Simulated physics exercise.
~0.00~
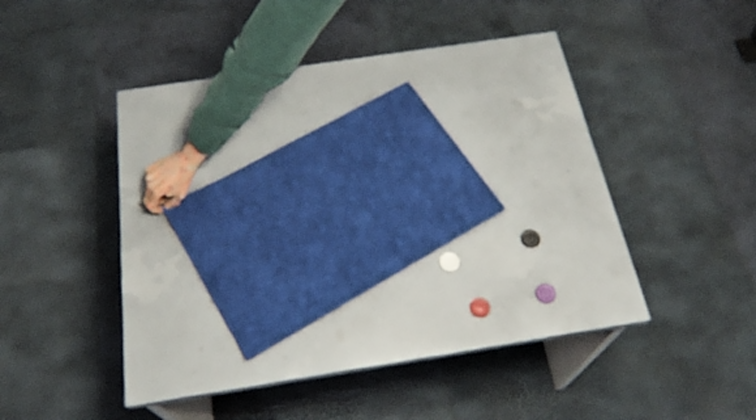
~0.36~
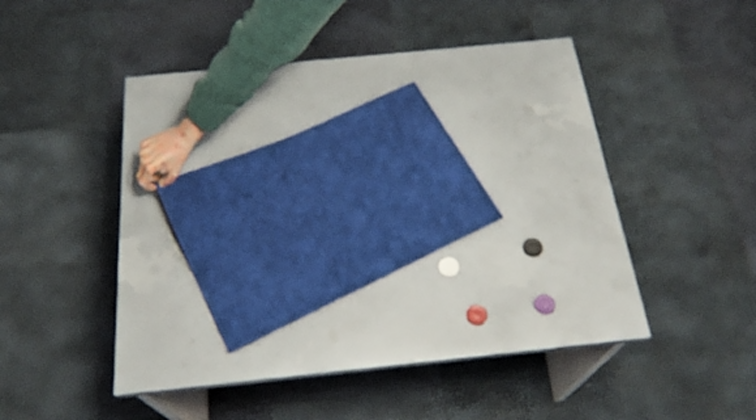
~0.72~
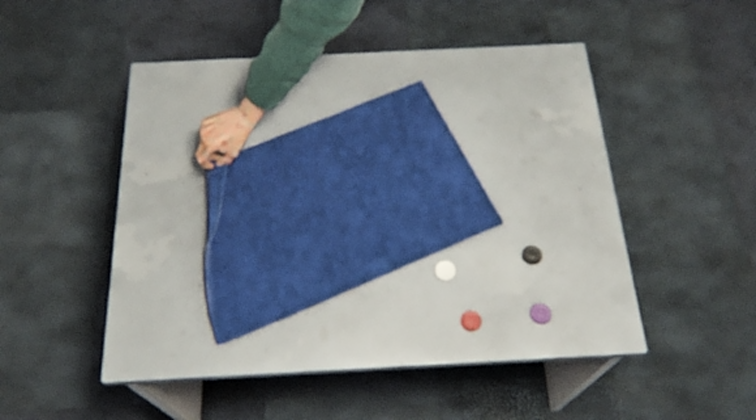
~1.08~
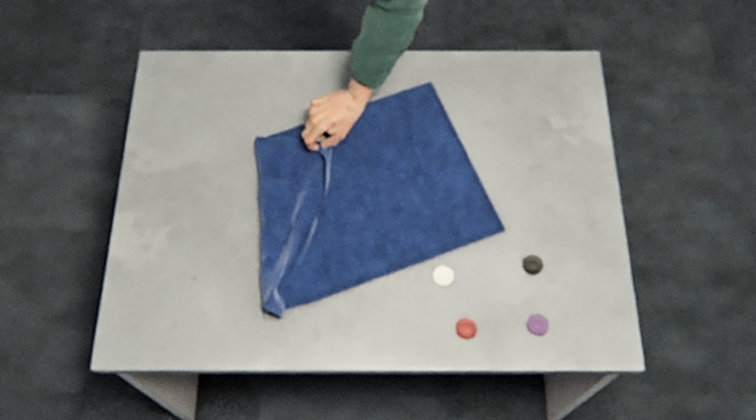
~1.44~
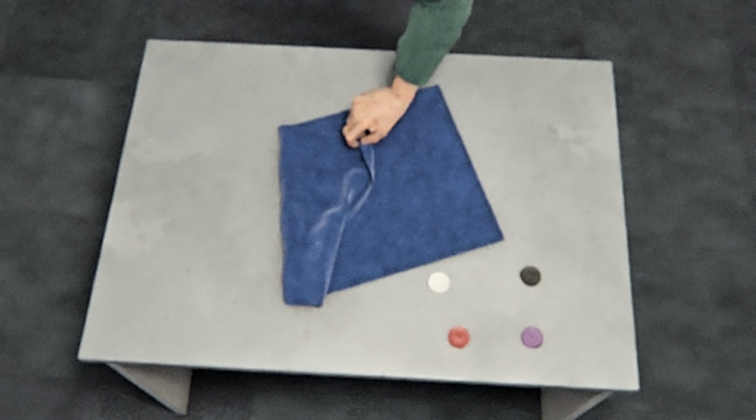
On a pale grey desk above a dark floor, a blue hand towel lies flat, with a white lid, a black button, a red token and a purple token near its lower right edge. A hand in a green sleeve reaches in from above and grips the towel's upper left corner. It lifts the corner and carries it rightward, so the left side folds over on itself. The view drifts slightly sideways. Finally the hand rests on the folded, wrinkled towel near its top edge, and all four small items remain uncovered.
